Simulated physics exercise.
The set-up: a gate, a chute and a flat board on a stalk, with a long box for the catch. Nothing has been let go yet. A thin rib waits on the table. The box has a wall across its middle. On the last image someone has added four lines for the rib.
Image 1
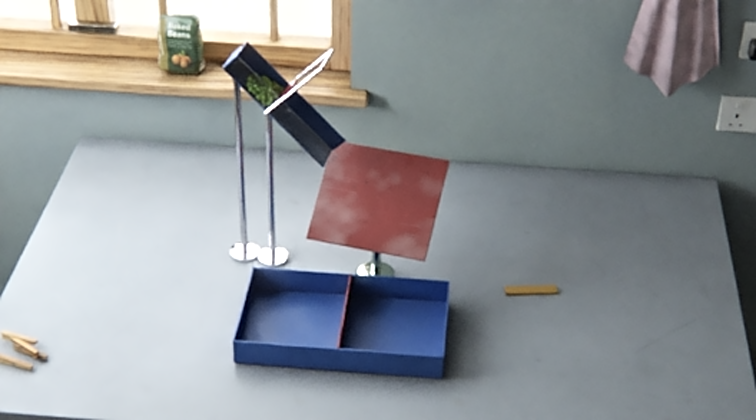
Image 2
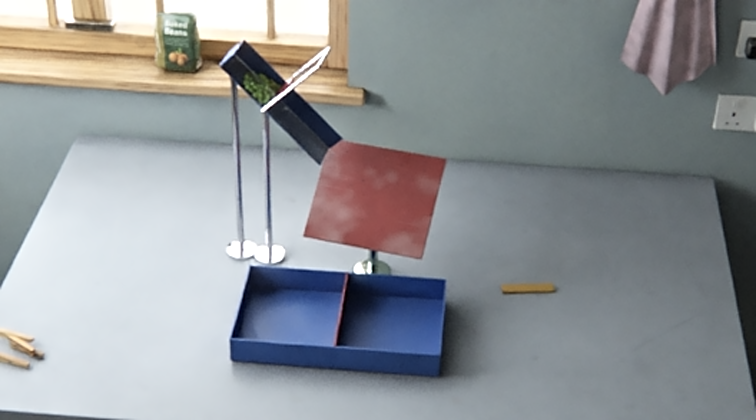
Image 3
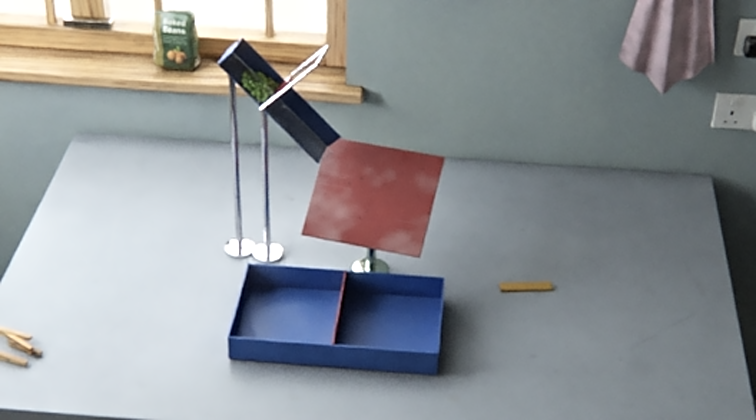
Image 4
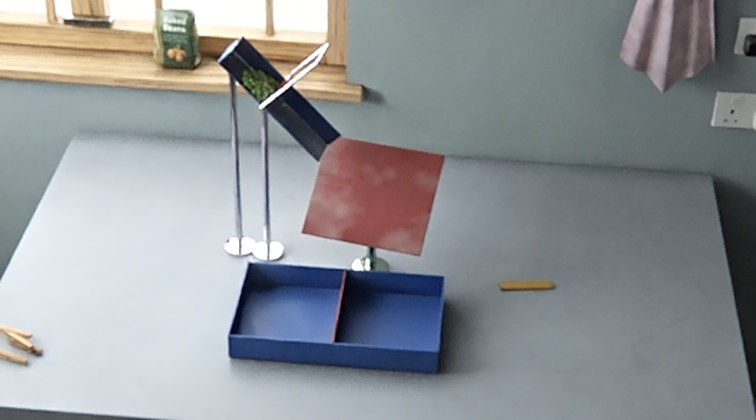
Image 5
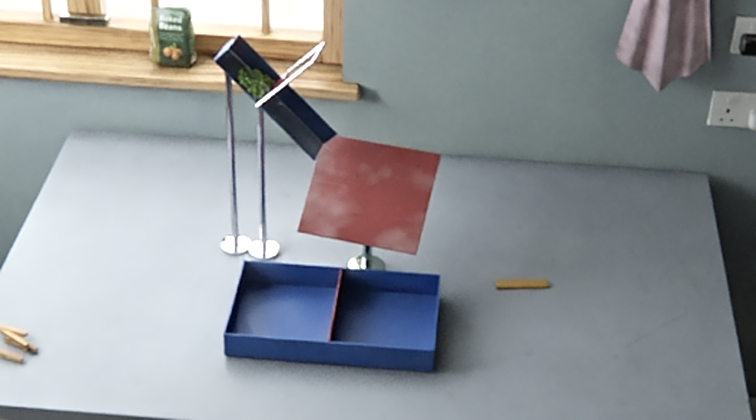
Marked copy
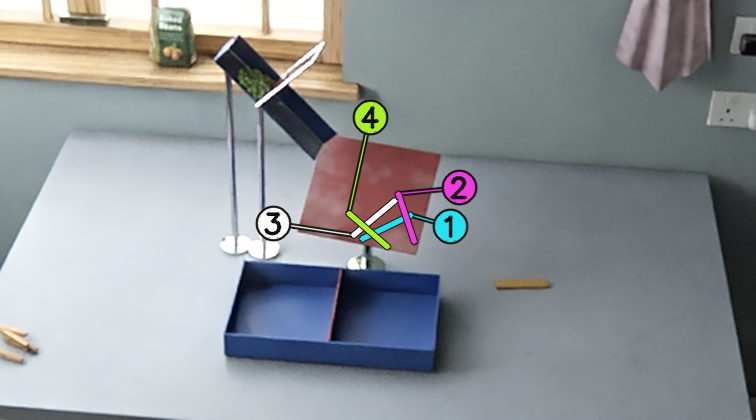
A blue divided box sits below a tilted red board and chute, and nothing moves.
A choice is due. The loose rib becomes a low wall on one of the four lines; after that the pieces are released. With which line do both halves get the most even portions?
1.
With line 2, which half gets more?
The right half.
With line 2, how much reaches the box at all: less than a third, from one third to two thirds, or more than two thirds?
Line 2 gives more than two thirds.
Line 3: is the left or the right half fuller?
The left half.
On the marked copy, line 1 from (410, 215) to (362, 238); line 2 from (398, 193) to (414, 241); line 3 from (394, 200) to (353, 235); line 4 from (348, 213) to (387, 246).
With 1, of what is caught, about half in the left half, about half in the right.
With 2, of what is caught, a small part in the left half, nearly all in the right.
With 3, of what is caught, nearly all in the left half, a small part in the right.
With 4, of what is caught, about a quarter in the left half, most in the right.
